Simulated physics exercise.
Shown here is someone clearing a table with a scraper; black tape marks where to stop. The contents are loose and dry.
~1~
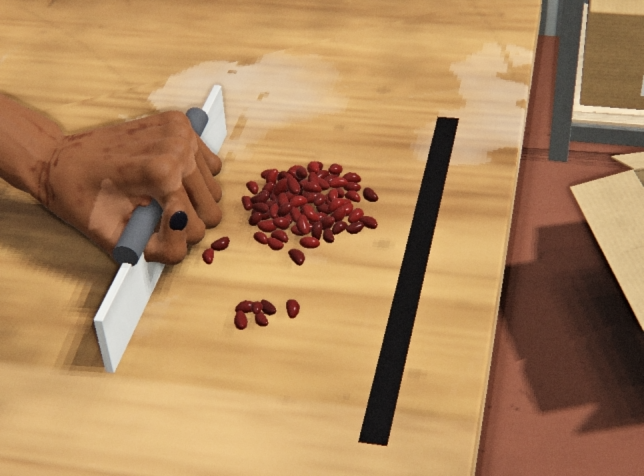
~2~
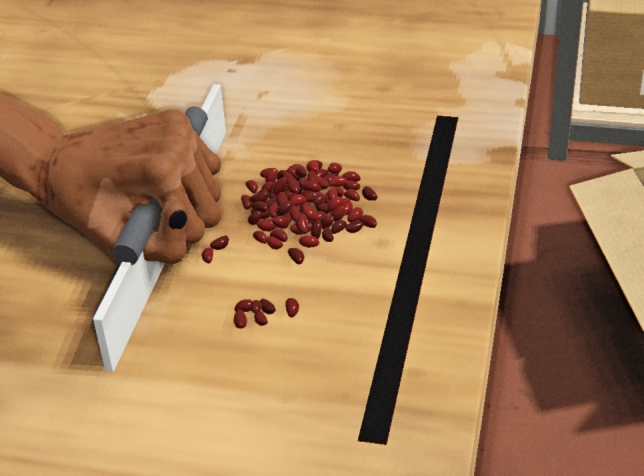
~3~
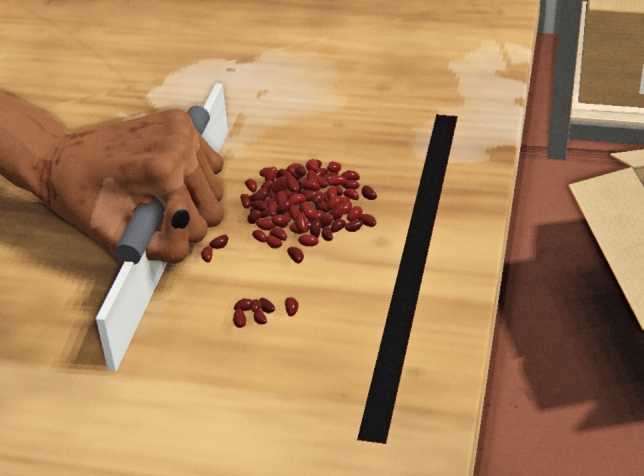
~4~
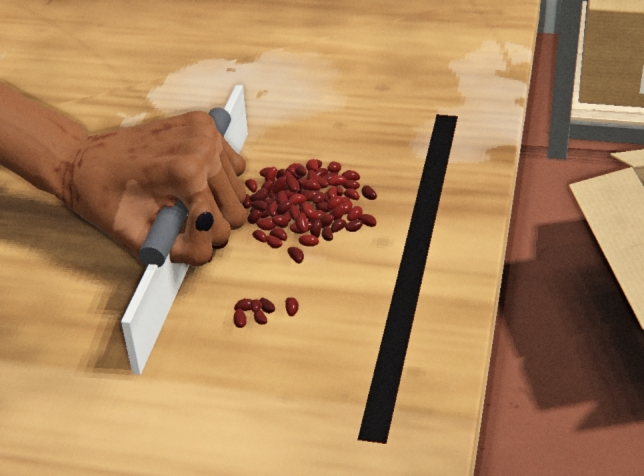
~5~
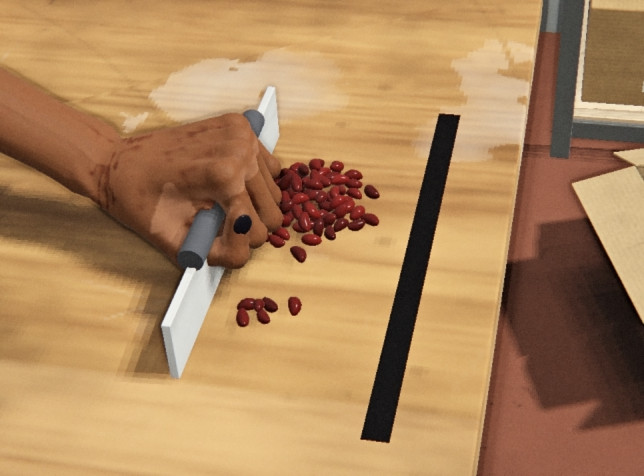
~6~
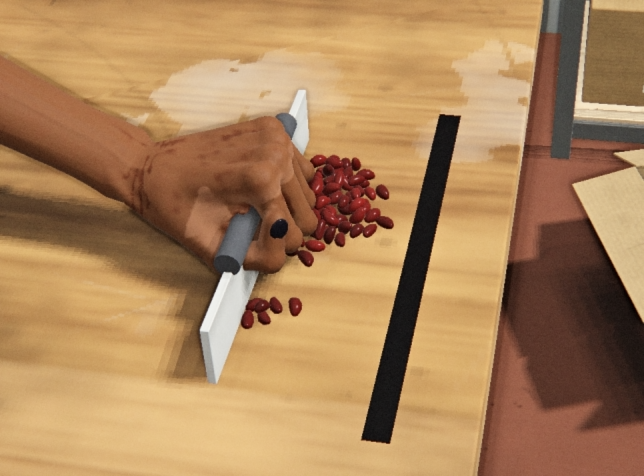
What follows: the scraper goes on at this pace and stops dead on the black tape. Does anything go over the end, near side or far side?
The front batch loses nothing. The back batch loses some bits.
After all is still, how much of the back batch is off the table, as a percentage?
Roughly 20 %.
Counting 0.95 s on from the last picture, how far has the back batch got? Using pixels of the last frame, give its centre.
Its centre lies close to (474, 219) in the last picture.
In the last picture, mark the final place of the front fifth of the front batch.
Approximately at (444, 319).
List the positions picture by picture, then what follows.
In the first picture, scraper near (114, 324), at rest; black tape near (445, 131), about a palm's width from the edge; edge at (501, 274); front batch near (268, 309), a few kidney beans; back batch near (308, 211), many kidney beans.
In the second picture, scraper near (114, 323), at rest; back batch near (308, 210).
In the third picture, scraper near (116, 322); front batch near (267, 307).
In the fourth picture, scraper near (141, 325); back batch near (307, 209).
In the fifth picture, scraper near (180, 329); front batch near (270, 306).
In the sixth picture, scraper near (217, 334); black tape near (447, 129); edge at (503, 271); front batch near (276, 307); back batch near (318, 212), all but a few pushed along.
Then, 0.33 s on from there, scraper still moving, near (350, 204); front batch all on the table, its front near (367, 310); back batch all on the table, its front near (459, 236).
Then, 0.67 s on from there, scraper stopped at the black tape; front batch all on the table, its front near (455, 320); back batch a little over the edge.
Then, 0.95 s on from there, scraper stopped at the black tape; front batch all on the table, its front near (456, 320); back batch near a quarter over the edge.
In the end, scraper stopped at the black tape; front batch all on the table, its front near (456, 320); back batch near a quarter over the edge.
